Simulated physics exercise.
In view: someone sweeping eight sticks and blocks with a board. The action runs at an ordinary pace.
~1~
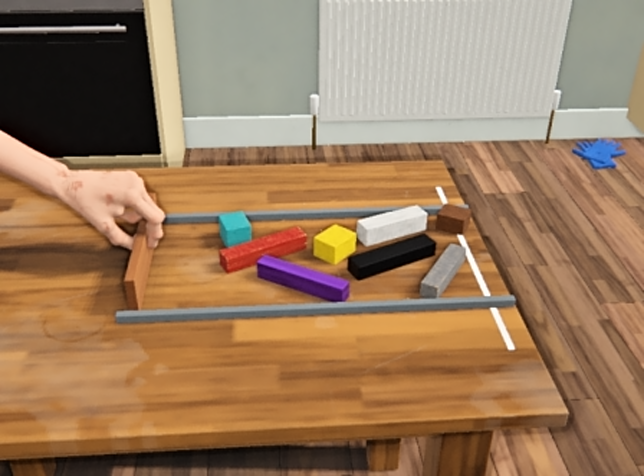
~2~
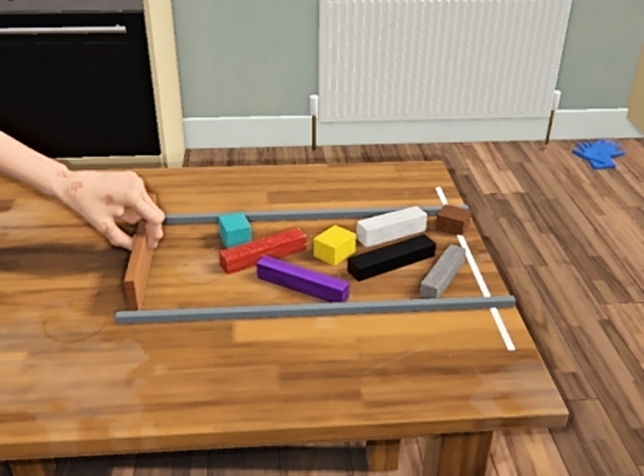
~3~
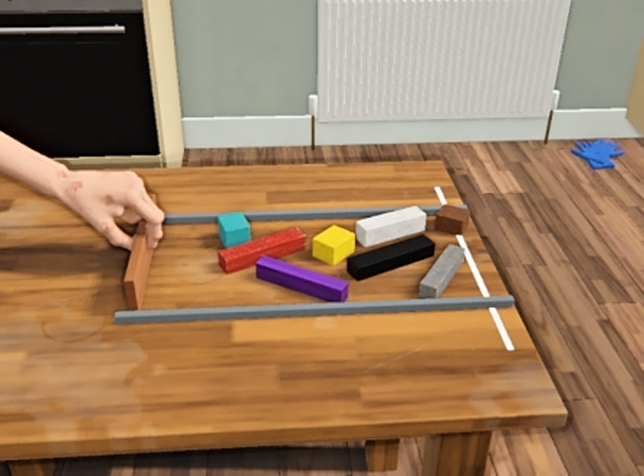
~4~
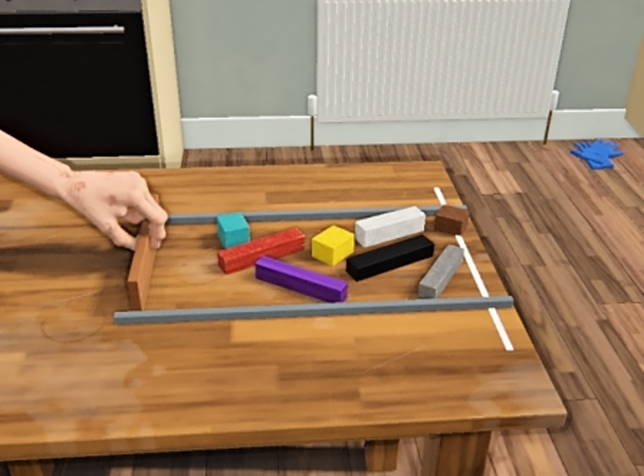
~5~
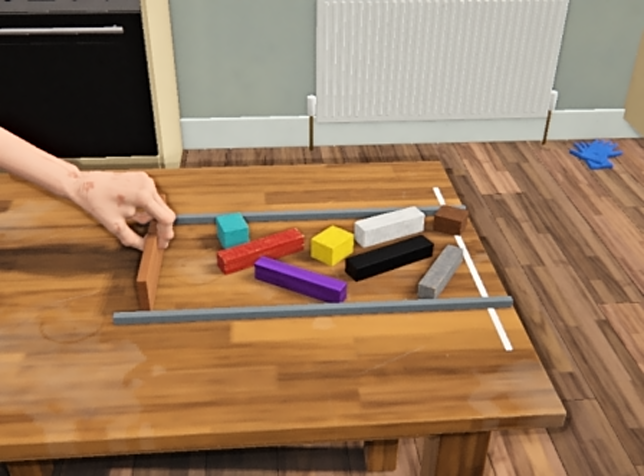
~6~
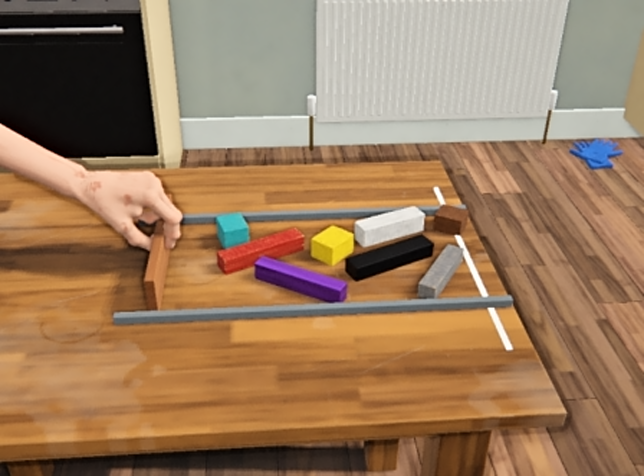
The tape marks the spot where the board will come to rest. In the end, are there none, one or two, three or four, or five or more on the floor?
Well, more than four end up dropping off.
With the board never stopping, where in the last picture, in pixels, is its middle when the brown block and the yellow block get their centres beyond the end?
Middle approx. at (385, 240), then approx. at (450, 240).
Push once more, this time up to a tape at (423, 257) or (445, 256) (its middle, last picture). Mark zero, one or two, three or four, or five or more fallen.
First tape: Either three or four; second tape: Either three or four.
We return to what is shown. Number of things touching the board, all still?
Count: 1.
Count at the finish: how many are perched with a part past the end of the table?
The figure is 1.
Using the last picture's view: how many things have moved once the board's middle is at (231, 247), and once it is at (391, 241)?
At the one place 2, at the other 8.
A little later, none off yet; brown block at rest near (451, 220); grey bar at rest near (441, 272); white bar at rest near (390, 226).
Next, none off yet; brown block shifted a little near (465, 221); grey bar shifted a little near (464, 261); white bar shifted about its own width near (435, 226).
When it is over, the number that fall off is five or more; down, red bar, purple stick, yellow block, black stick, white bar, grey bar and brown block.
